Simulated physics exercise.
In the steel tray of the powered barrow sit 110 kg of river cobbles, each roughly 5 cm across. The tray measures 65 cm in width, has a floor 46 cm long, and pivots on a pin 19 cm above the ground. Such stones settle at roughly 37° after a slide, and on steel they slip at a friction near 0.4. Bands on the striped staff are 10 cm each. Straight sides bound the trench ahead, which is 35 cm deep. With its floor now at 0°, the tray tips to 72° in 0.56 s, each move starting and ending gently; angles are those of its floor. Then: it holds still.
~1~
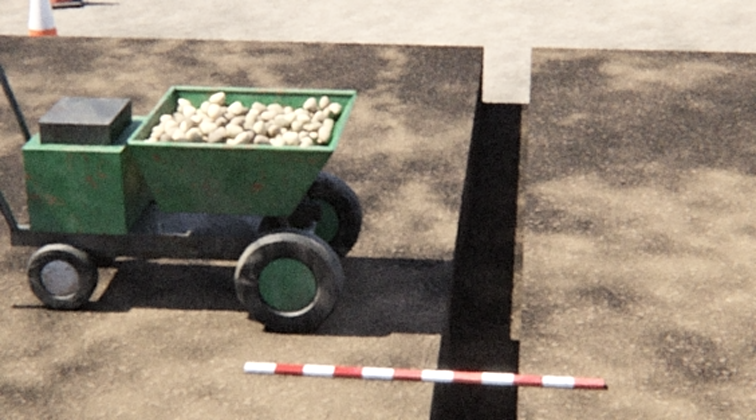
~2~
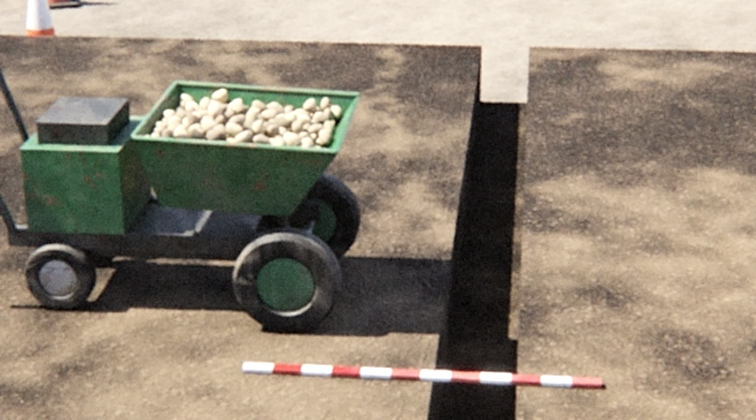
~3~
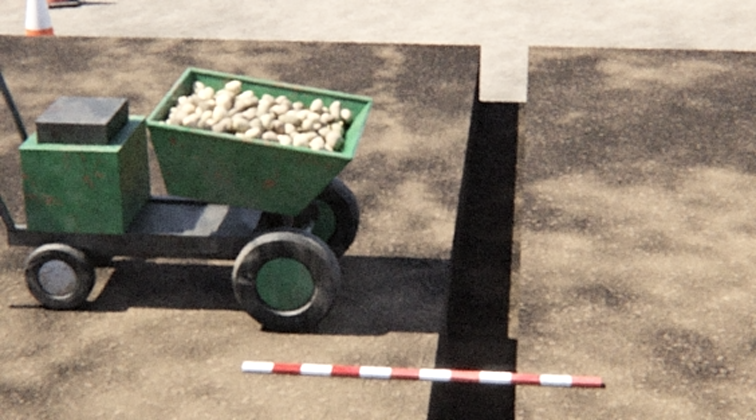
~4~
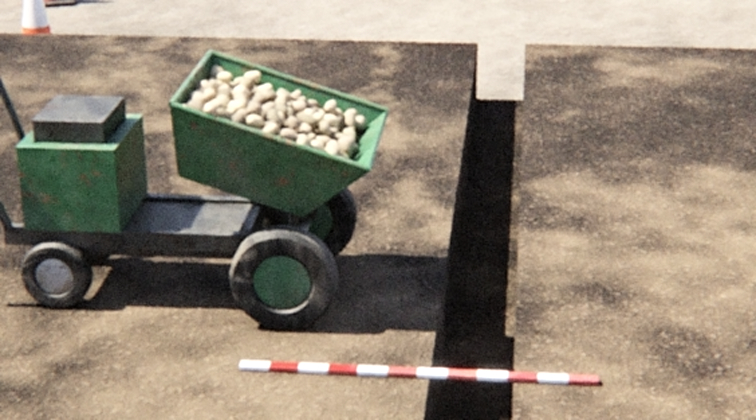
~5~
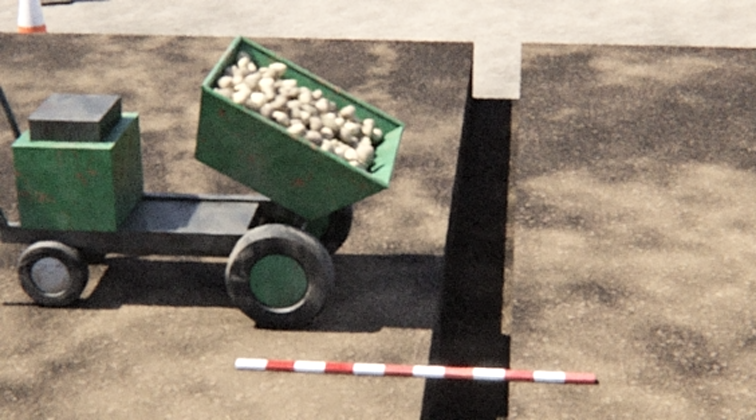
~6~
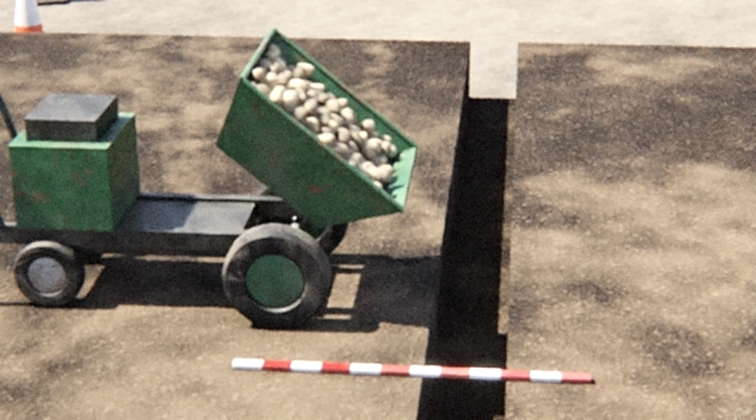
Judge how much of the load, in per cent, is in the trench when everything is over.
I judge it at about 67 per cent.
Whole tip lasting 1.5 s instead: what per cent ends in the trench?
About 95%.
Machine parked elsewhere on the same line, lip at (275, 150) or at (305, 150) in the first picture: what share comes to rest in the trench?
Near 75 then near 80 percent.
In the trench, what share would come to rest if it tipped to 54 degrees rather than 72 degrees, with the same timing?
Roughly 30% would end there.
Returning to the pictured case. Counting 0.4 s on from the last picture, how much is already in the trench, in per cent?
By then, around 30 percent.
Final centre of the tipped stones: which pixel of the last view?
About (487, 351).
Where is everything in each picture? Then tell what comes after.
In the first frame, the tray is at 0°, its lip at (333, 151); the top of the load is at (240, 116).
The second frame shows lip at (337, 152), floor tilted 2°, highest stones at (216, 112).
The third frame shows lip at (351, 159), floor tilted 9°, highest stones at (223, 103).
In the fourth frame, the tray is at 18°, its lip at (369, 170); the top of the load is at (222, 84).
In the fifth frame, the tray is at 28°, its lip at (388, 187); the top of the load is at (240, 71).
The sixth frame shows lip at (403, 210), floor tilted 40°, highest stones at (268, 65).
Then, 0.1 s after the last picture the floor is at 61°, 100 % in the tray; the foremost stones are at (424, 221).
Then, 0.4 s after the last picture the floor is at 72°, 63 % in the tray, 30 % in the trench, 7 % past the trench; the foremost stones are at (533, 298).
Then, 0.7 s after the last picture the floor is at 72°, 18 % in the tray, 50 % in the trench, 32 % past the trench; the foremost stones are at (735, 302).
Then, 2.7 s after the last picture the floor is at 72°, 0 % in the tray, 67 % in the trench, 33 % past the trench; the foremost stones are past the picture's edge.
